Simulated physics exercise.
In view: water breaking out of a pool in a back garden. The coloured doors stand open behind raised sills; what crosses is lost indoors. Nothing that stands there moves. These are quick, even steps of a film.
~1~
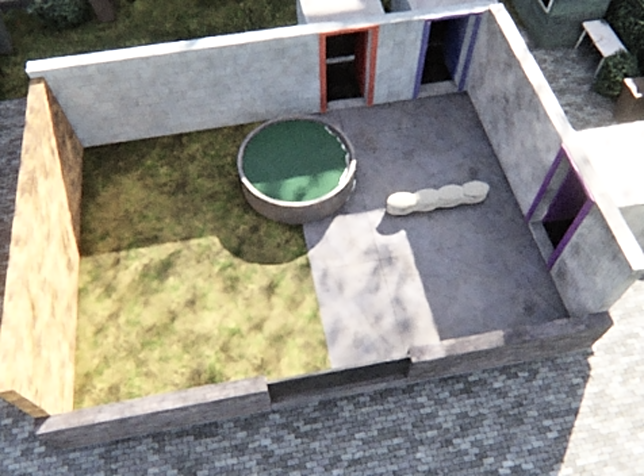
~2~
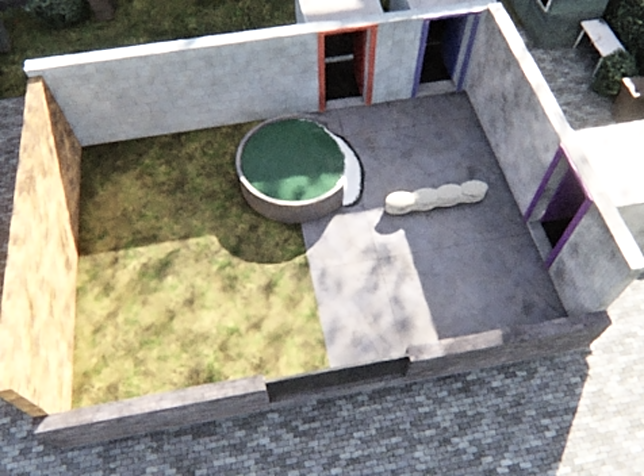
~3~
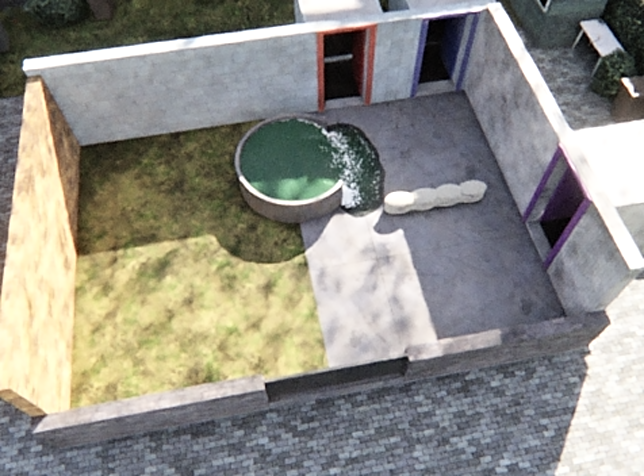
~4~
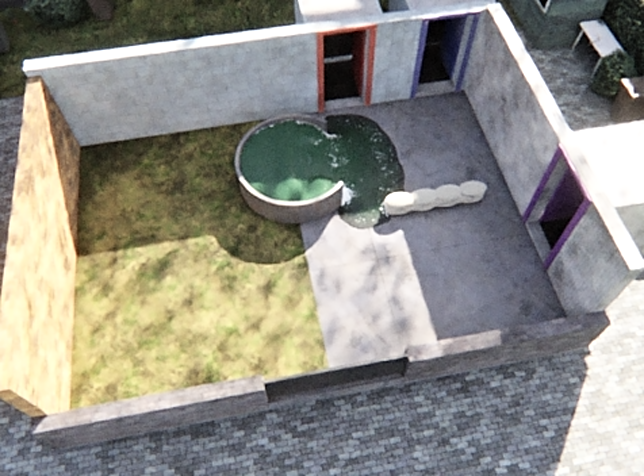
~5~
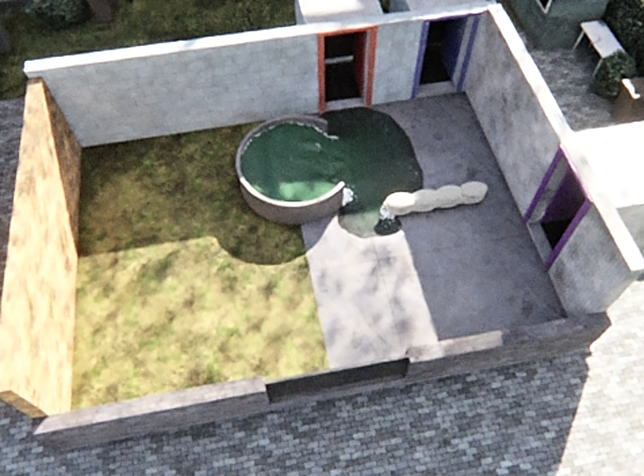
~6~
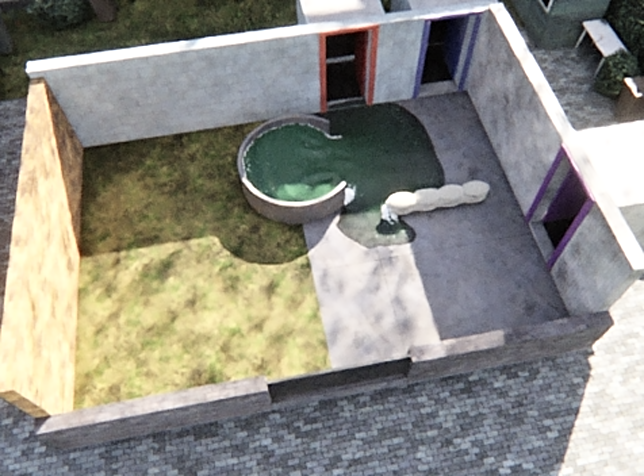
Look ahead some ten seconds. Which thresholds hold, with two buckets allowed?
One by one: The purple door holds within the limit; the blue door floods; the red door floods.
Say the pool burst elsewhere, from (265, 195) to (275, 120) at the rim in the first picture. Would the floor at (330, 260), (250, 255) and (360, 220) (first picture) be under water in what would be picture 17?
In turn: Not flooded, awash, not flooded.
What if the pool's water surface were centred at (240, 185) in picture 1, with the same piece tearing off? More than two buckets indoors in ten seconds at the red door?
The red one takes more.
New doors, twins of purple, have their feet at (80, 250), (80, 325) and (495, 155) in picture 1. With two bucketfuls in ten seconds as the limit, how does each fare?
In turn: Is under, takes less, lets more in.
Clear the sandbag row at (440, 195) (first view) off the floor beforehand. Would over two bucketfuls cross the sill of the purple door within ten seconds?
The purple one floods.
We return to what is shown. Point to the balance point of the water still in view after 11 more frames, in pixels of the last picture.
Roughly at (385, 162).
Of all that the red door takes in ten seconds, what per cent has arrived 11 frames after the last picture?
About 15 per cent.
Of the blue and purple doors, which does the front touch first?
The blue-painted one.
A moment on, water covers 20 % of the floor; the purple door not reached, the blue door wet at the sill, nothing in, the red door under two buckets in.
Next, water covers 25 % of the floor; the purple door wet at the sill, nothing in, the blue door wet at the sill, nothing in, the red door under two buckets in.
Then, water covers 30 % of the floor; the purple door wet at the sill, nothing in, the blue door over two buckets in, the red door over two buckets in.
Later, water covers 45 % of the floor; the purple door wet at the sill, nothing in, the blue door over two buckets in, the red door over two buckets in.
In the end, water covers 75 % of the floor; the purple door wet at the sill, nothing in, the blue door over two buckets in, the red door far over two buckets in.
